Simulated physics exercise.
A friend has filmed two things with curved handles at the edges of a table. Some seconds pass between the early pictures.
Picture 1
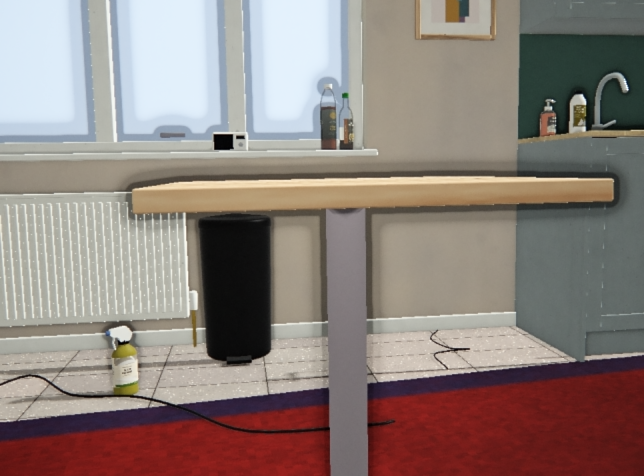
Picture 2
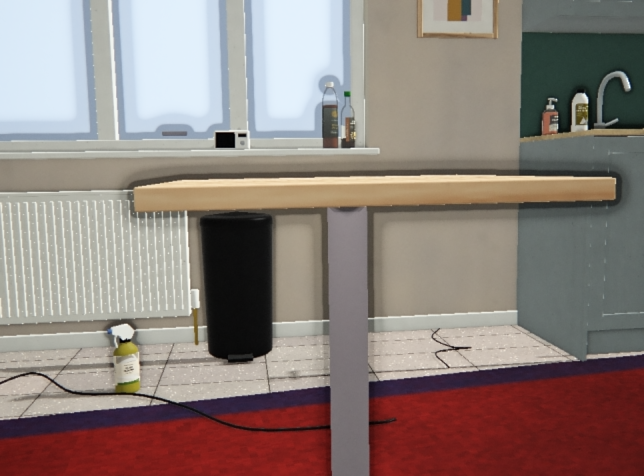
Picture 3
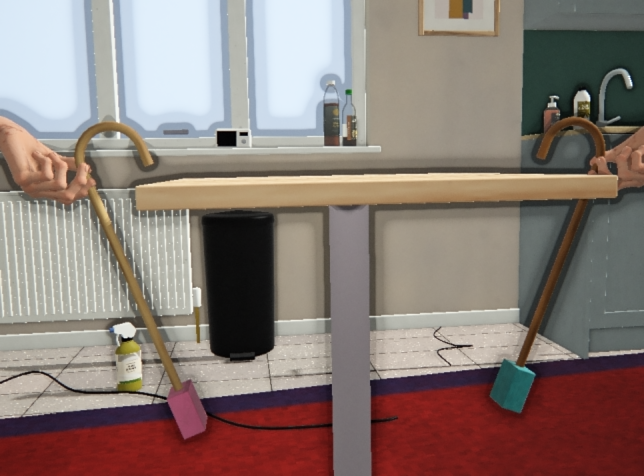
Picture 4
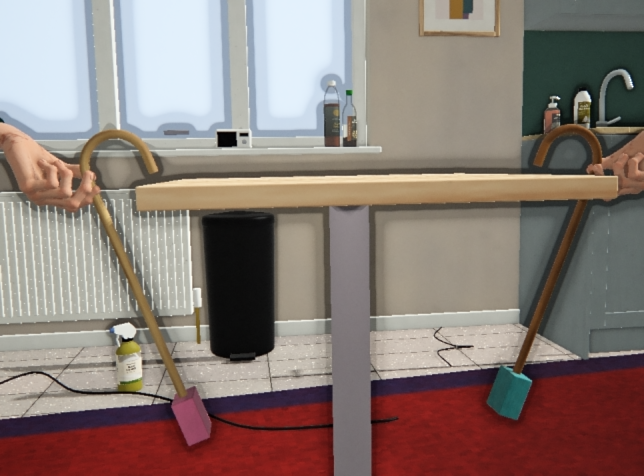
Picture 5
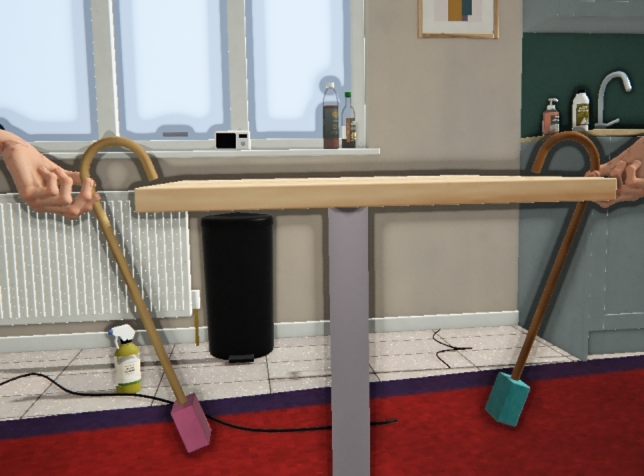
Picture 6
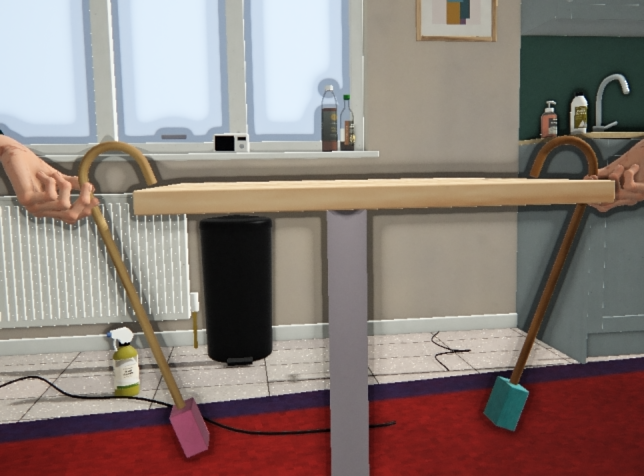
Two hands holding curved-handled sticks with pink and turquoise blocks at either end of a table, lowering them slightly.
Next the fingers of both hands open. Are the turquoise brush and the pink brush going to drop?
The turquoise brush drops past the edge, the pink brush drops past the edge.
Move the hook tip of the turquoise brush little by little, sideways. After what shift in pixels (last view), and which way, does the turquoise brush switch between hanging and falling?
Some 20 pixels, left.
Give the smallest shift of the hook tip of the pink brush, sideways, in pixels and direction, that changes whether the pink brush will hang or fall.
Roughly 12 pixels right.
Then, 0.28 s later than the last frame, turquoise brush dropping near (525, 423); pink brush dropping near (170, 451).
Then, 0.48 s later than the last frame, turquoise brush dropping near (575, 434); pink brush dropping near (115, 468).
Then, 0.62 s later than the last frame, turquoise brush dropping; pink brush dropping.
When it is over, the turquoise brush falls to the floor; the pink brush falls to the floor.
